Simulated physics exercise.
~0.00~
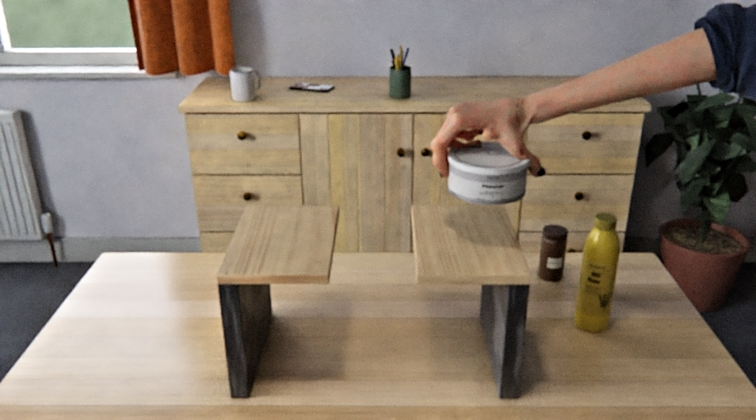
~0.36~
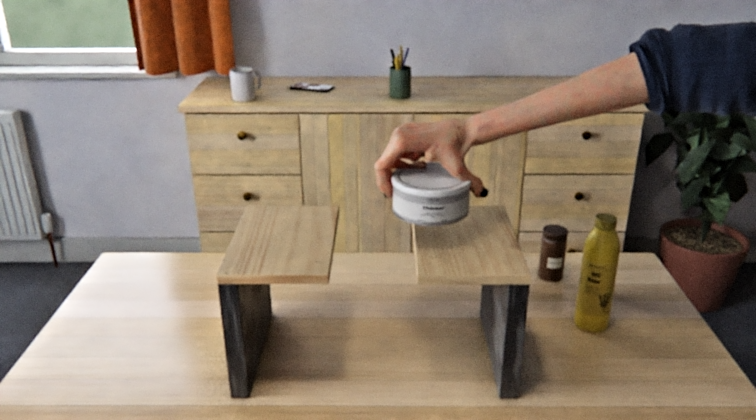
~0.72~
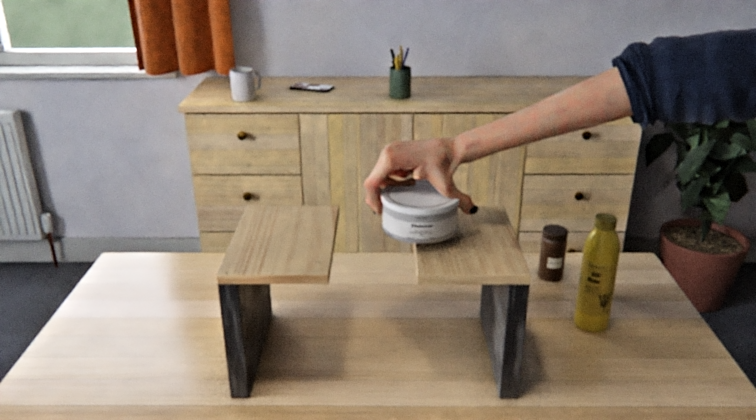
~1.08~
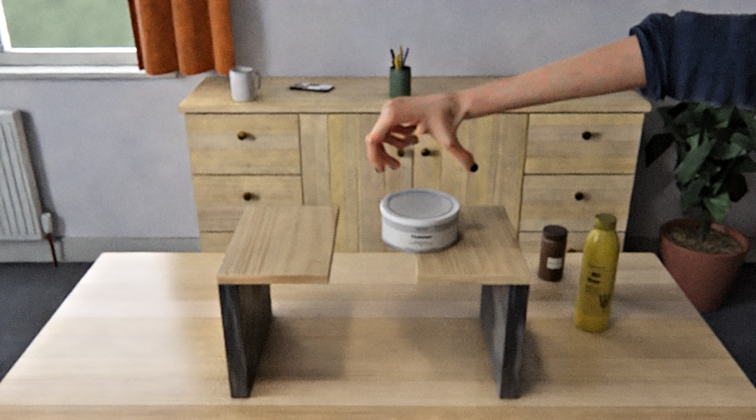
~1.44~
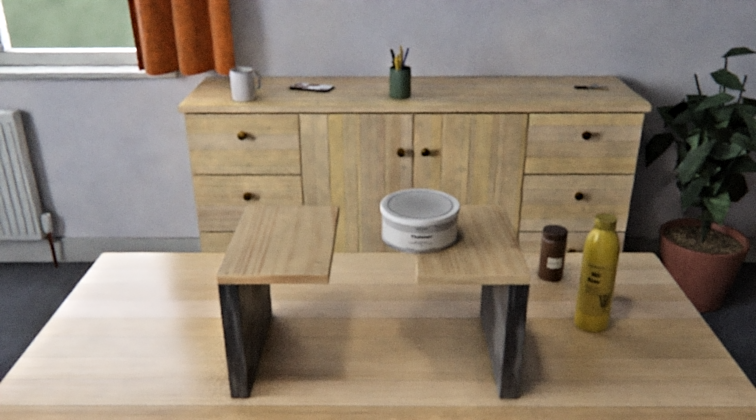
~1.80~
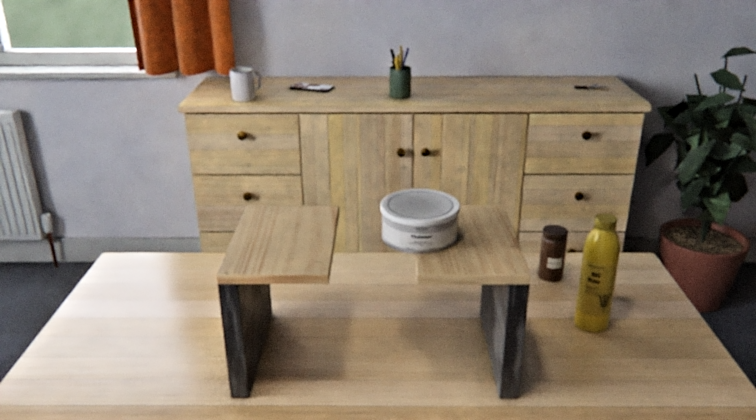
On a wooden table in a room with a sideboard, a hand carried a white tub leftward and lowered it at the gap between two raised wooden supports, then let go and withdrew, leaving the tub caught there, resting still.
